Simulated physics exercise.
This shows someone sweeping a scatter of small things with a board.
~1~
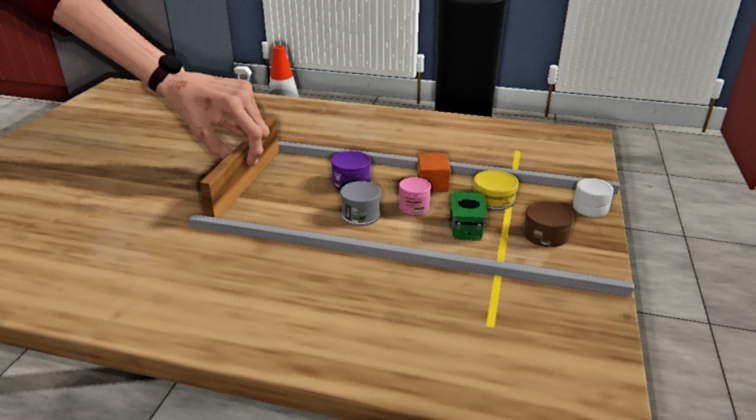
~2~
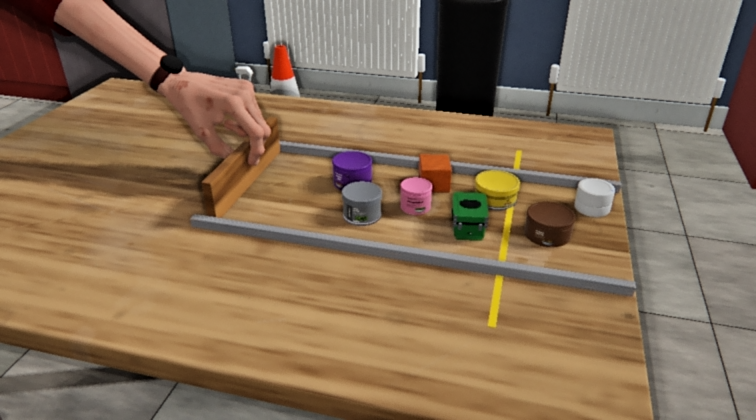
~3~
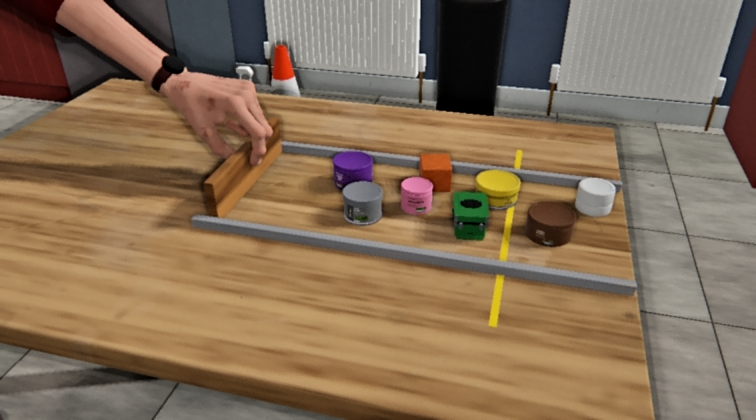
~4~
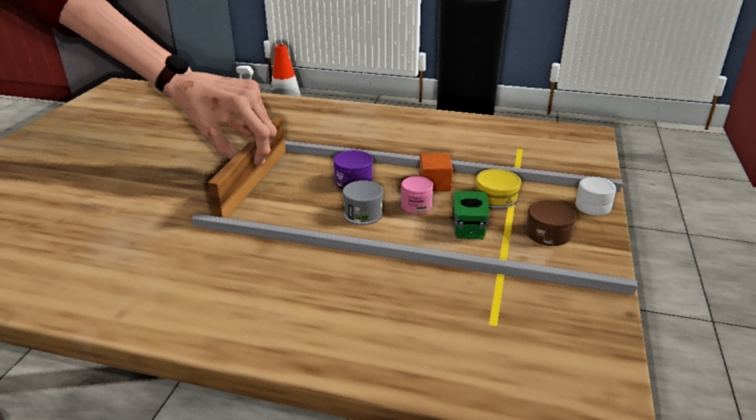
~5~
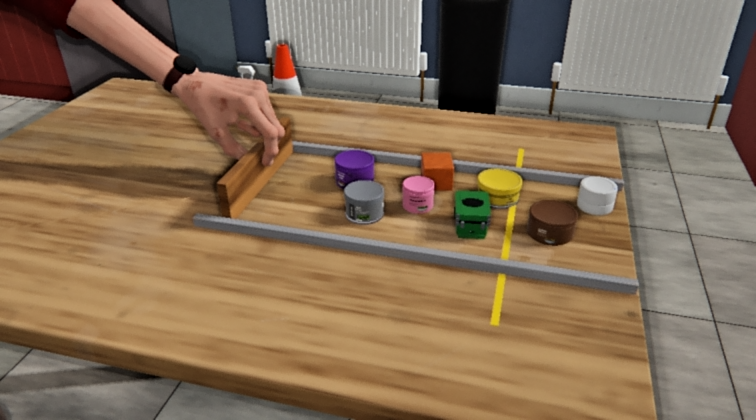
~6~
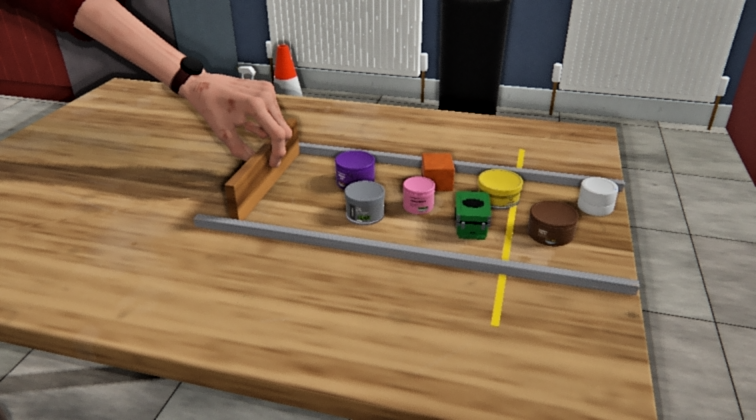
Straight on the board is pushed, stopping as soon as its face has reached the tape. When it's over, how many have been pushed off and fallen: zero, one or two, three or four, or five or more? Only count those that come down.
Count them up and nothing's fallen, not one.
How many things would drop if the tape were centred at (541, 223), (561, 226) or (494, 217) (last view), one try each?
Respectively, 1, 1 and 0.
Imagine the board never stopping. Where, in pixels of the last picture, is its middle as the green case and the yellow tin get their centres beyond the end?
Around (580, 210) first and around (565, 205) second.
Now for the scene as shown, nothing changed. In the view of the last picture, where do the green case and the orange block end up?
The green case ends up near (568, 236), and the orange block near (534, 178).
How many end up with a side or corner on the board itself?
Number: 4.
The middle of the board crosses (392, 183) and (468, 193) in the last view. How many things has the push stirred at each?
The count reaches 4 first and 7 second.
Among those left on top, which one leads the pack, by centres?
That would be the white lid, the foremost.
Soon after, none off yet; white lid at rest near (597, 197); brown tub at rest near (552, 223); yellow tin at rest near (499, 189).
At rest, the number that fall off is zero.
